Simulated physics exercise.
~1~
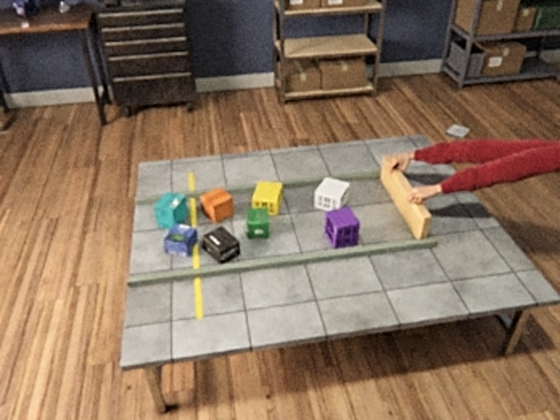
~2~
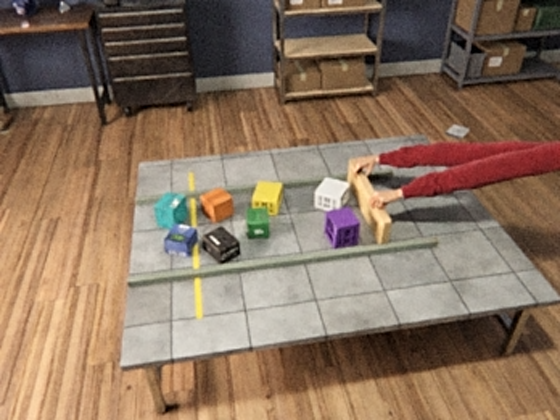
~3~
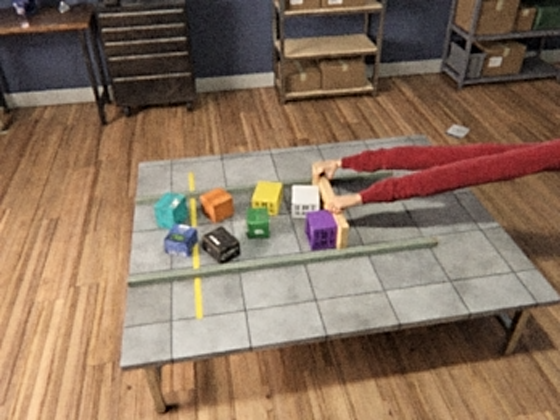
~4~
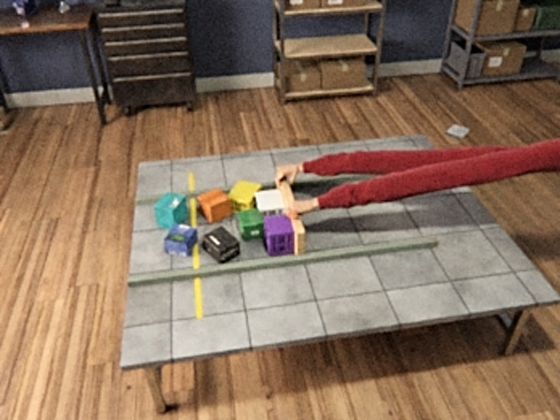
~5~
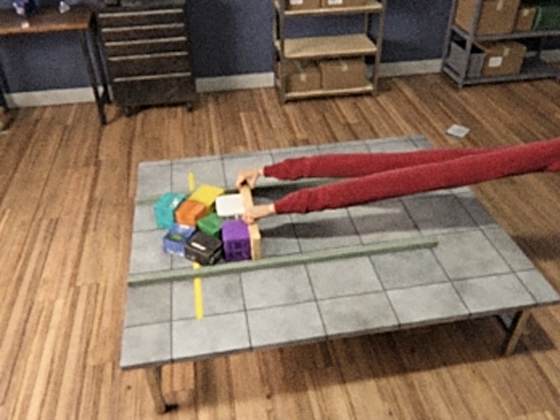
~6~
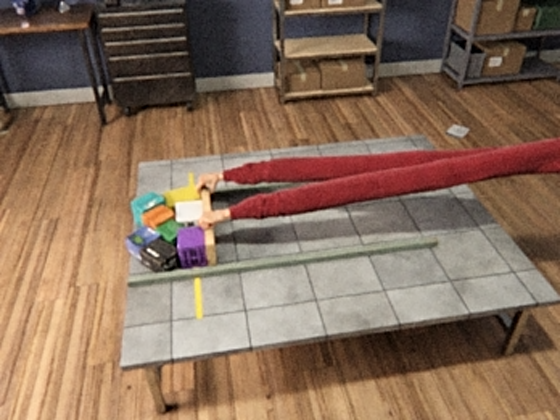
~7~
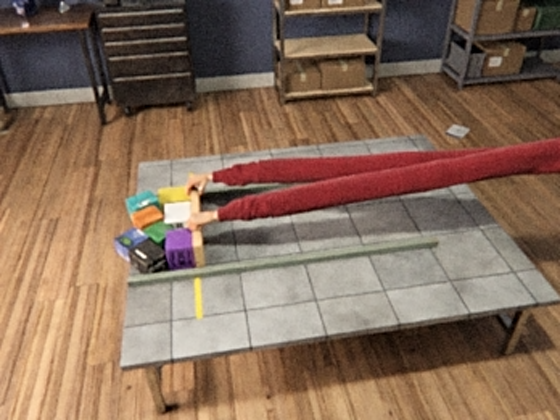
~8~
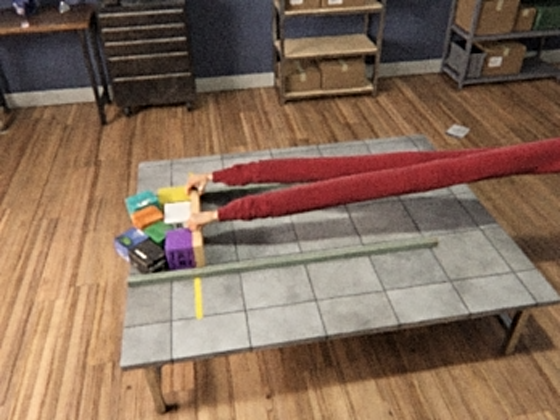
The footage shows two red-sleeved arms pushing an upright plank leftward across a tiled deck, gathering purple, white, yellow, green and other coloured boxes into a cluster and moving them past a yellow tape line, until the plank stops with the boxes bunched at the left edge, none fallen.
